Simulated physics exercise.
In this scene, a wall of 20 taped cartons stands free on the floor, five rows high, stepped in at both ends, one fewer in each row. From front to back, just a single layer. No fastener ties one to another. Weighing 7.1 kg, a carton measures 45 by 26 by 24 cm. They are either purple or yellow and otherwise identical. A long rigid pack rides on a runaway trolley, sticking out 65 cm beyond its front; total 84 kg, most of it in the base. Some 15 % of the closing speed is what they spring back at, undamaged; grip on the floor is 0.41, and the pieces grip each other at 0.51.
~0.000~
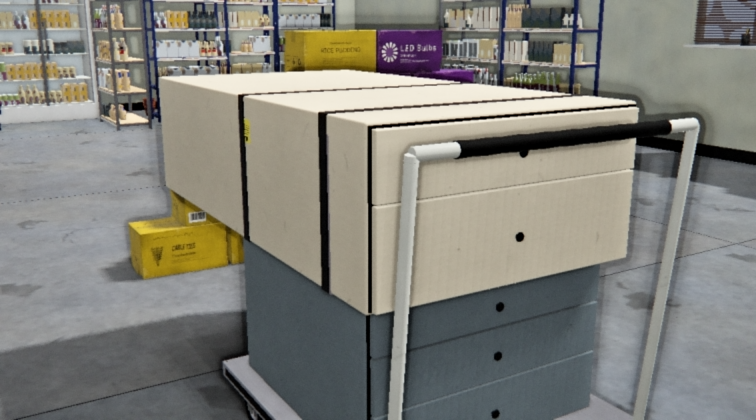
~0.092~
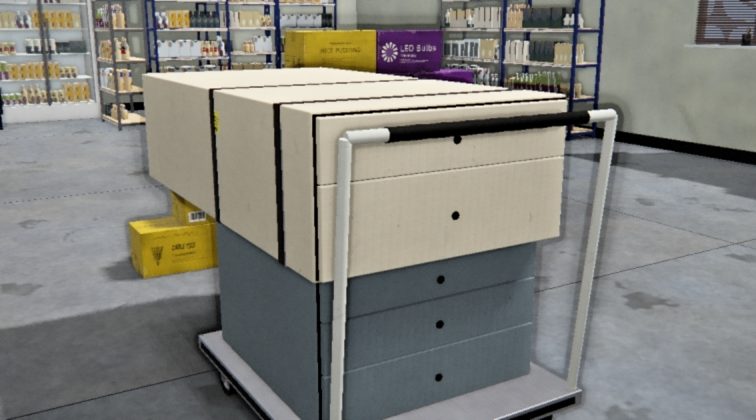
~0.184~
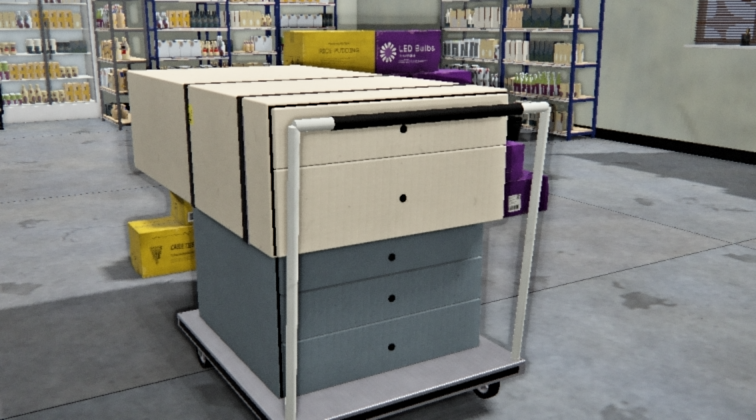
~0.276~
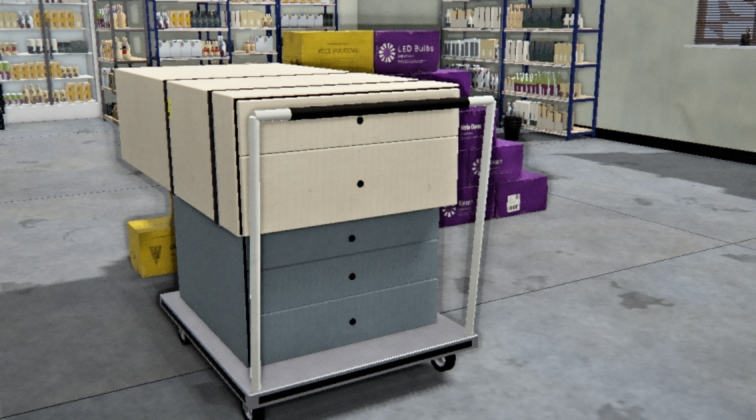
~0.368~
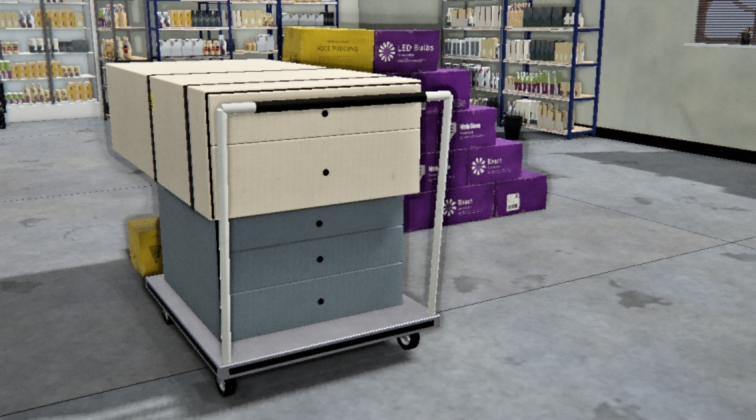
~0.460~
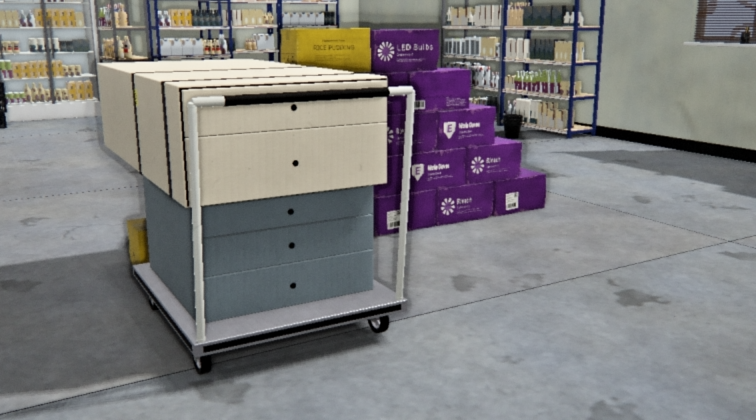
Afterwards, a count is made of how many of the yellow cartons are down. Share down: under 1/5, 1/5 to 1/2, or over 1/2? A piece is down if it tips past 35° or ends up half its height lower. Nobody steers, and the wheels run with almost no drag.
1/5 to 1/2.
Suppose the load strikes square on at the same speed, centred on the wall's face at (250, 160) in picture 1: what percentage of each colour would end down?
You'd end up with purple at 20 and yellow at 80 percent down.
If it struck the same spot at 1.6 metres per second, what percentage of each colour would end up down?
Result - purple: 0%; yellow: 30%.
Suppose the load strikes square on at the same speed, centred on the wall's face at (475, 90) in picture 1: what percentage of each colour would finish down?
Purple 50 %, yellow 10 %.
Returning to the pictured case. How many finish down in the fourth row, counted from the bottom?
From that row, 1 end down.
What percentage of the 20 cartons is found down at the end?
I'd put it at about 15 percent.
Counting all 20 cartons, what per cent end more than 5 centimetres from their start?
I make it 35 per cent.
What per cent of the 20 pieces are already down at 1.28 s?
15 percent by then.
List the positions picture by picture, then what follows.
In the first picture (we follow the side turned to the camera; the camera moves round a little), load (165, 112) 80 cm short of the wall; top yellow carton (341, 54); top purple carton (411, 52); no piece has moved.
In the second picture, load (148, 107) 57 cm short of the wall; top yellow carton (341, 54).
In the third picture, load (132, 102) 33 cm short of the wall; top yellow carton (340, 54).
In the fourth picture, load (119, 97) 10 cm short of the wall; top yellow carton (339, 54).
In the fifth picture, load (110, 91) 11 cm into the wall's line; top yellow carton (338, 52); 2 stirred so far.
In the sixth picture, load (101, 89) 30 cm into the wall's line; top yellow carton (334, 51) displaced 27 mm; top purple carton (408, 51); 4 stirred so far.
Around 0.68 s, load 73 cm past the wall's line, still rolling; 1 of the 9 yellow cartons down (1 of 20 in all colours); top yellow carton displaced 12 cm.
Around 0.86 s, load 96 cm past the wall's line, still rolling; 2 of the 9 yellow cartons down (2 of 20 in all colours); top yellow carton tipped 33°.
Around 1.28 s, load 1.29 m past the wall's line, still rolling; 3 of the 9 yellow cartons down (3 of 20 in all colours); top yellow carton on its side.
Finally (2.3 s), load 1.26 m past the wall's line, still rolling; 3 of the 9 yellow cartons down (3 of 20 in all colours); top yellow carton upside down; top purple carton unmoved. That is 33 per cent. Seen by the last camera, middles, top yellow carton near (225, 140), top purple carton near (396, 50).
